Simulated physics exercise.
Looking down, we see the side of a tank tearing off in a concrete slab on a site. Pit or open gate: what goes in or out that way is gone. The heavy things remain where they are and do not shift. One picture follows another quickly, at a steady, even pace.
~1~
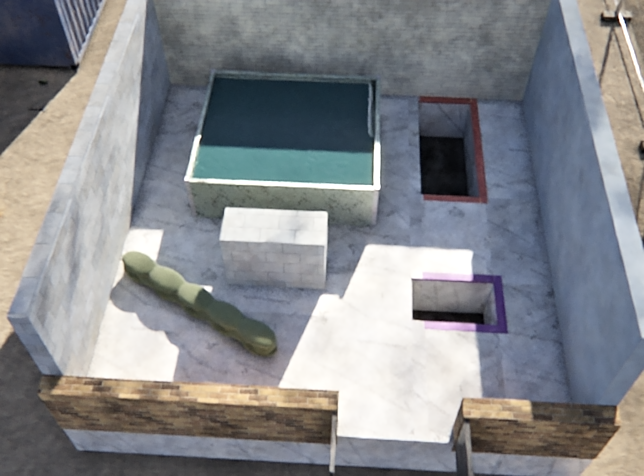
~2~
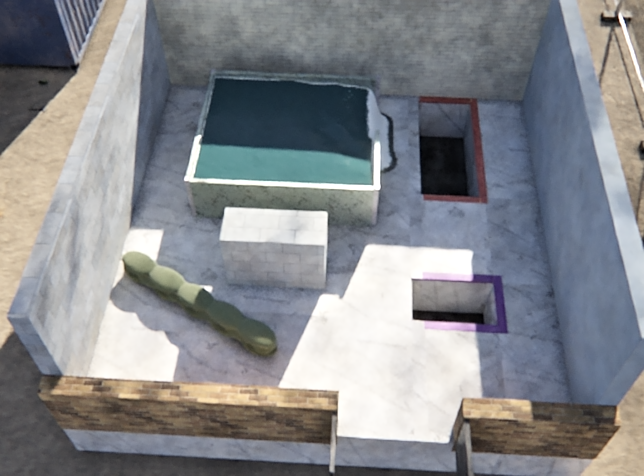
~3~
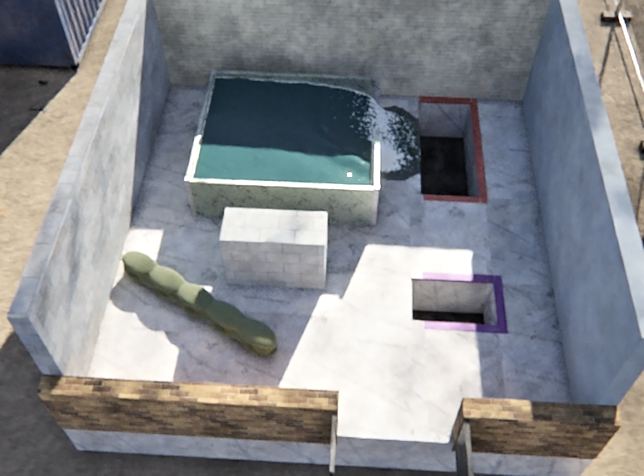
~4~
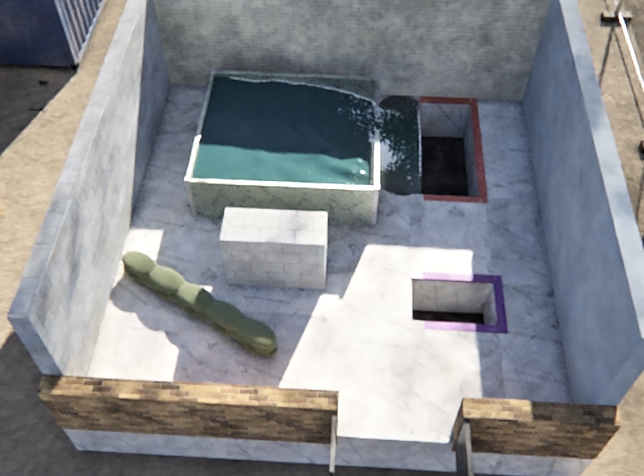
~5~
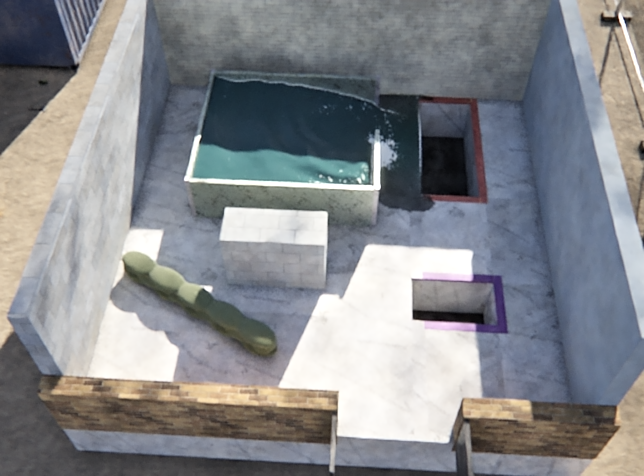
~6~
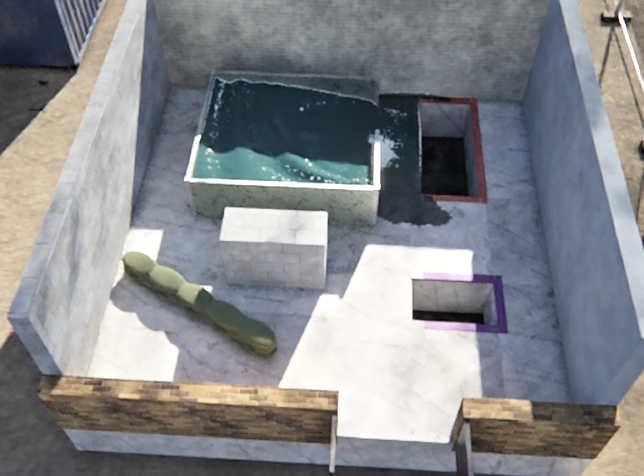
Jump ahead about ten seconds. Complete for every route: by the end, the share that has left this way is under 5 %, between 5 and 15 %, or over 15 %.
By the end, the share via the gate is under 5 %; the share via the red pit is over 15 %; the share via the purple pit is under 5 %.
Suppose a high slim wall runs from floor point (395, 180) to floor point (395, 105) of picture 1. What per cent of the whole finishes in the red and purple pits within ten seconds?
Per cent: Red 6, purple 12.
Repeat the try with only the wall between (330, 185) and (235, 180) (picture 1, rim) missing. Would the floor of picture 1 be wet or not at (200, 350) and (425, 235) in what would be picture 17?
Result, in sequence: Untouched by the flood; inundated.
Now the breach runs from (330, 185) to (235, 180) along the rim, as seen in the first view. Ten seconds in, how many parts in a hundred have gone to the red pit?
Red 15 %.
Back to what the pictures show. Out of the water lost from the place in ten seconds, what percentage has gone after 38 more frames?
Near 80 in a hundred, I reckon.
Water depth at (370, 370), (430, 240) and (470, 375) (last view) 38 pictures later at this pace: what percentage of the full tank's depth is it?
Approx. values, in order: 0 %, 0 %, 0 %.
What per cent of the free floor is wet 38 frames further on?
That's roughly 10 per cent.
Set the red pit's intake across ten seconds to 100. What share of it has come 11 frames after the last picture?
Roughly 40 per cent.
A moment on, water covers 5 % of the floor; the gate 0 %, the red pit 17 %, the purple pit 0 %.
Next, water covers 5 % of the floor; the gate 0 %, the red pit 31 %, the purple pit 0 %.
Then, water covers 5 % of the floor; the gate 0 %, the red pit 47 %, the purple pit 0 %.
Later, water covers 10 % of the floor; the gate 0 %, the red pit 65 %, the purple pit 0 %.
In the end, water covers 10 % of the floor; the gate 0 %, the red pit 79 %, the purple pit 0 %.
